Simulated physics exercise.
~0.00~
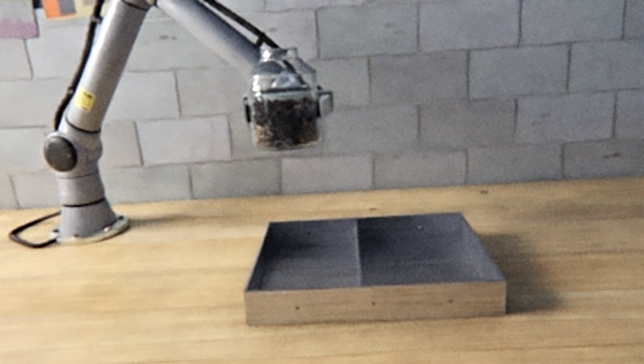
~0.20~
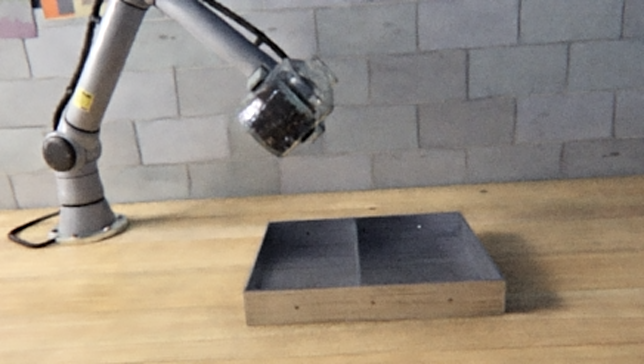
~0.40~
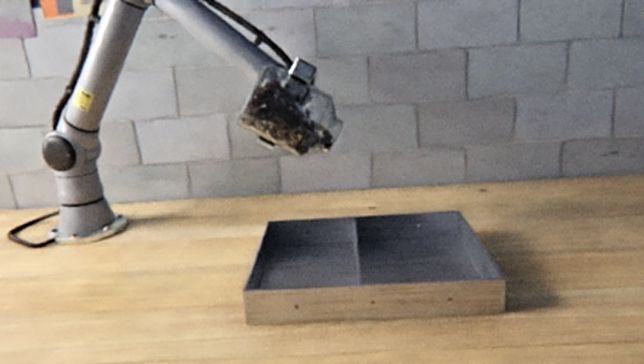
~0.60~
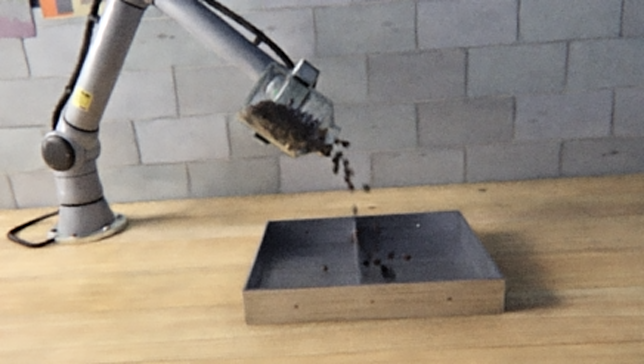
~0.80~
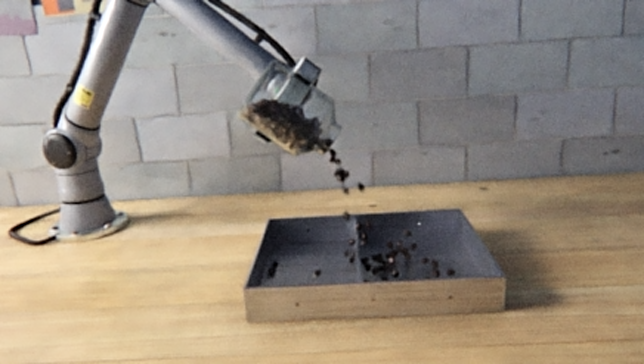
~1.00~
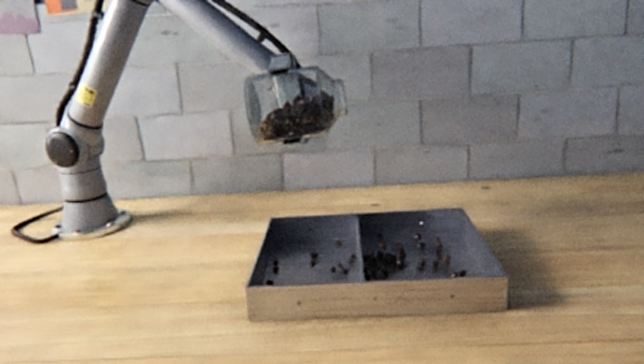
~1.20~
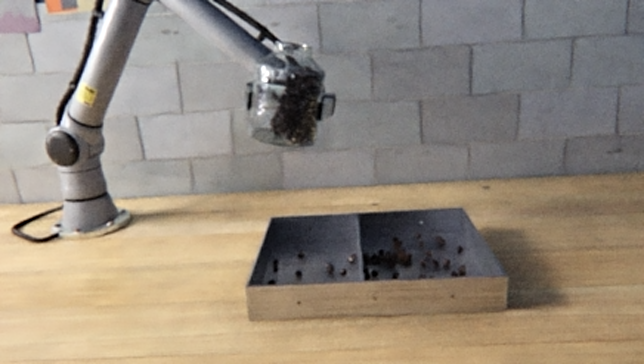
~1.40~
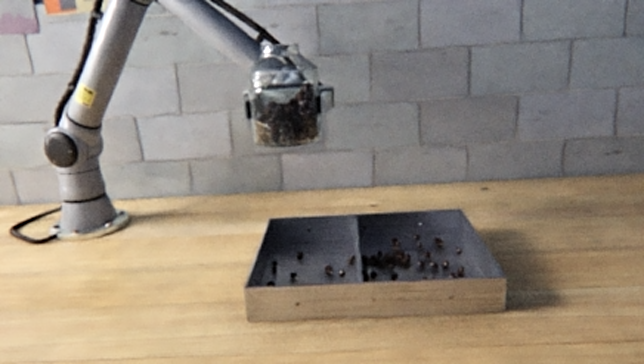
On a wooden table before a grey brick wall, a robot arm tipped a clear jar and spilled some dark beans into a divided tray, then turned it upright, leaving beans scattered in both parts, more on the right, and plenty still inside the jar.
